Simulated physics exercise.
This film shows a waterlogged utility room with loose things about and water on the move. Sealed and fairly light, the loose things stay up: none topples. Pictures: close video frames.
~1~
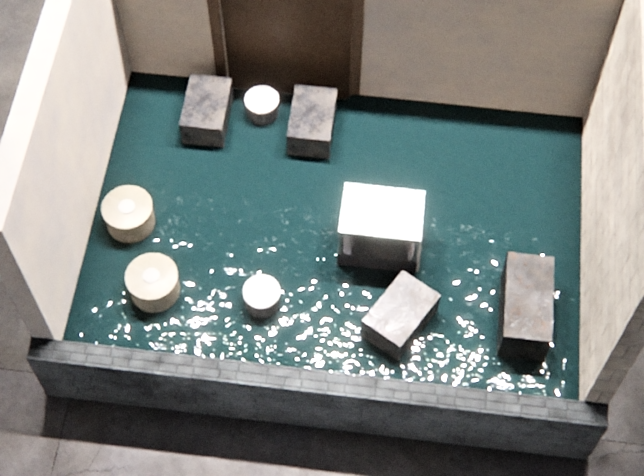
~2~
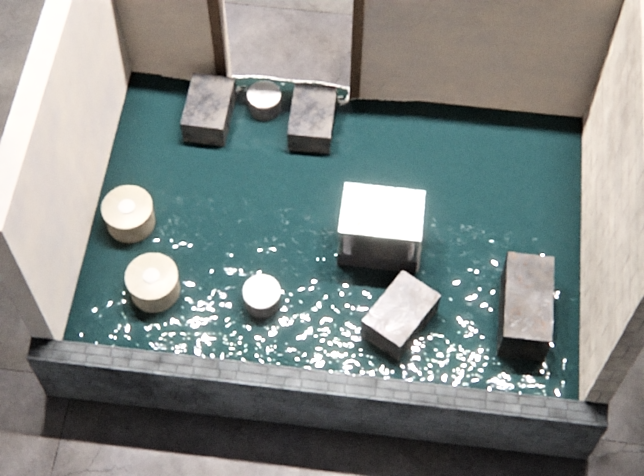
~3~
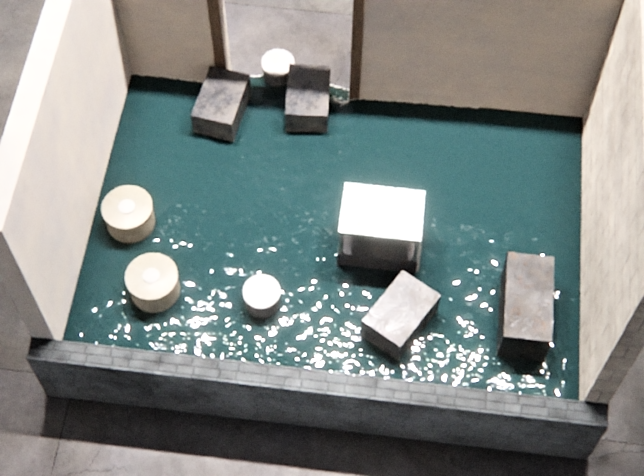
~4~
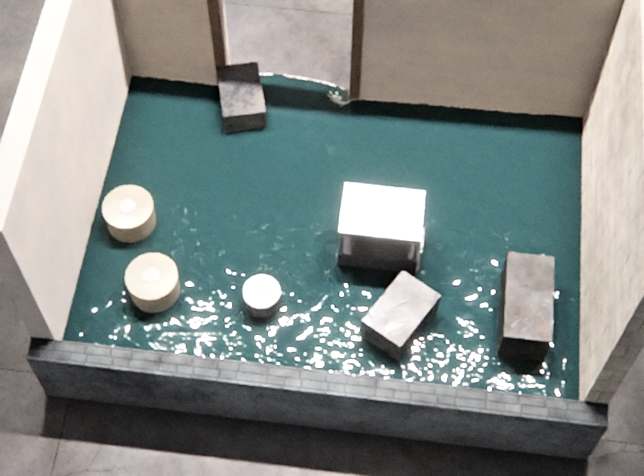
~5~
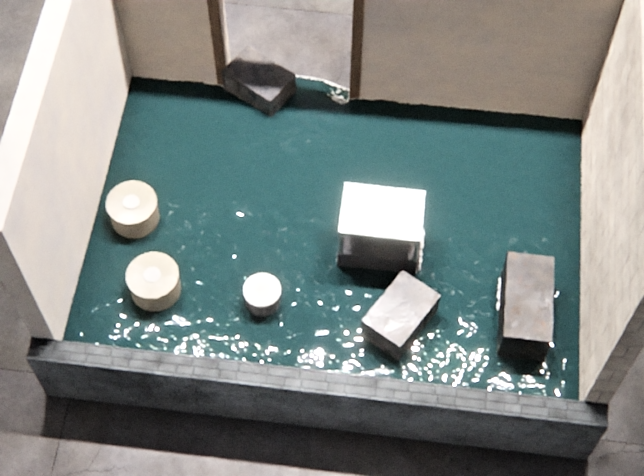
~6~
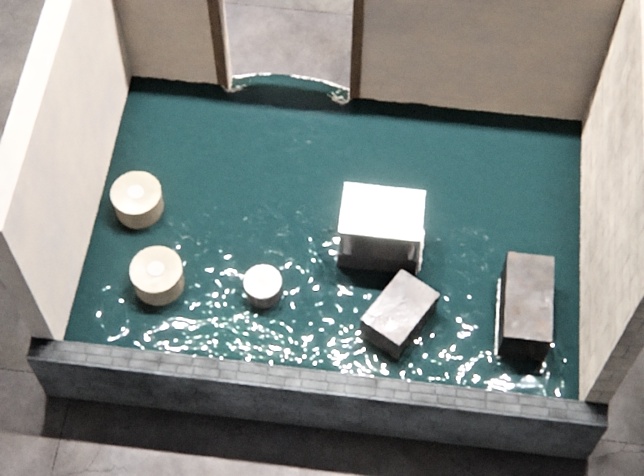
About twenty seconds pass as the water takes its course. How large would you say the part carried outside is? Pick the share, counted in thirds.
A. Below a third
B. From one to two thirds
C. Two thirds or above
Answer: C.
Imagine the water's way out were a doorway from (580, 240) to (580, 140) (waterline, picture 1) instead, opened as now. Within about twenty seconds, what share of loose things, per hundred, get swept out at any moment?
I'd guess around 70 percent.
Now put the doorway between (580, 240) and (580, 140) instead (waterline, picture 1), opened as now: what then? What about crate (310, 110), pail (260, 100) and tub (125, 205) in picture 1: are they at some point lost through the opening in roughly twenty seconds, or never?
Lost, lost and retained.
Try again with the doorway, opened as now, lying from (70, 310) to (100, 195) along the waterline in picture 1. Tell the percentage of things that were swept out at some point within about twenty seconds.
100 per cent.
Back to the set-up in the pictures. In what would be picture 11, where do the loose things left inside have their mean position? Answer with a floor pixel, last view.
Around pixel (229, 264).
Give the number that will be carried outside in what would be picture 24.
Tally: 3.
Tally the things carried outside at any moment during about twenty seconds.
Total: 6.
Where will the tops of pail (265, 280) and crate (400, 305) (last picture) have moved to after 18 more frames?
Approximately (257, 174) for the first and (358, 295) for the second.
A moment on, 3 of 7 are out; 4 afloat.
Next, 3 of 7 are out; 4 afloat.
Later, 5 of 7 are out; 2 afloat.
In the end, 6 of 7 are out; 1 afloat.
